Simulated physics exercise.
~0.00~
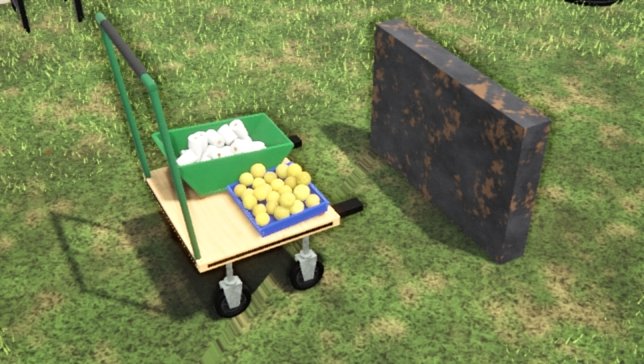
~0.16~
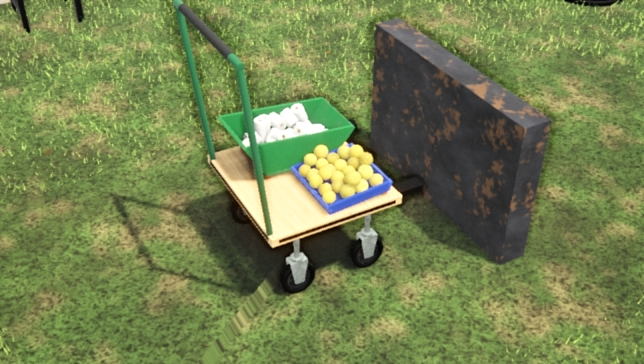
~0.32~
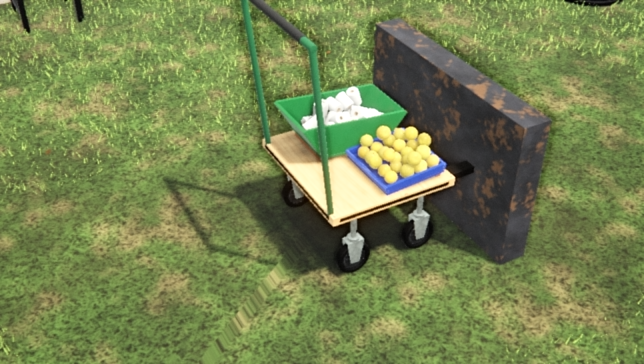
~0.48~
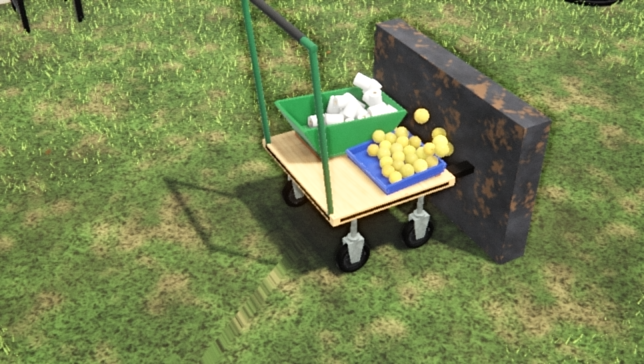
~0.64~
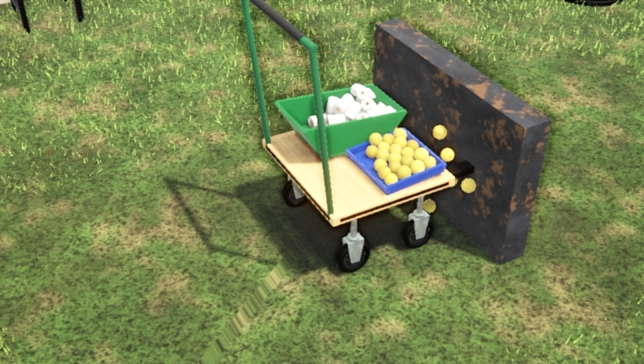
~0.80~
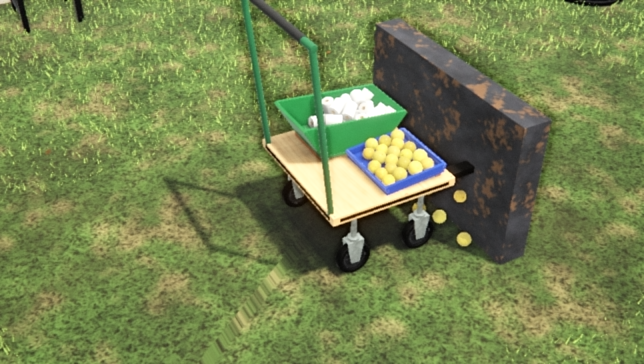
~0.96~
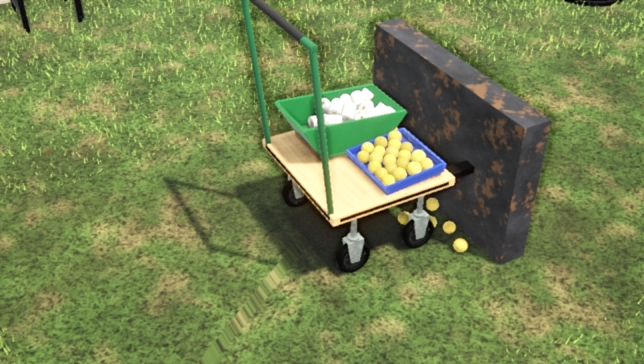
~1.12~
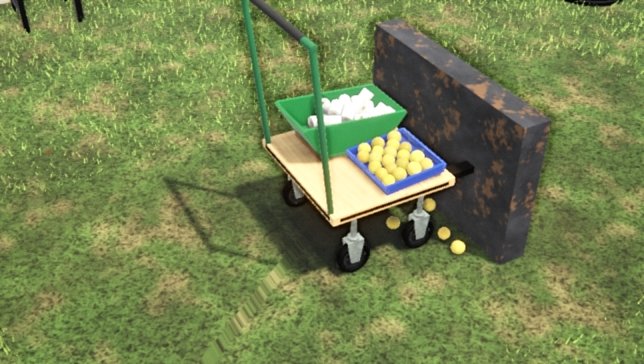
A flat wooden trolley with a green handle, carrying a green tub of white rolls and a blue tub of yellow balls, stands on patchy grass, seen from above by a still camera. A low, dark slab with rusty patches stands to its right. The trolley rolls right towards the slab and stops sharply against it. The loads surge forward, the white rolls piling up before settling back in their tub, while several yellow balls fly over the blue tub's edge. They drop beside the slab and come to lie on the grass around the front wheel, leaving the blue tub less full.
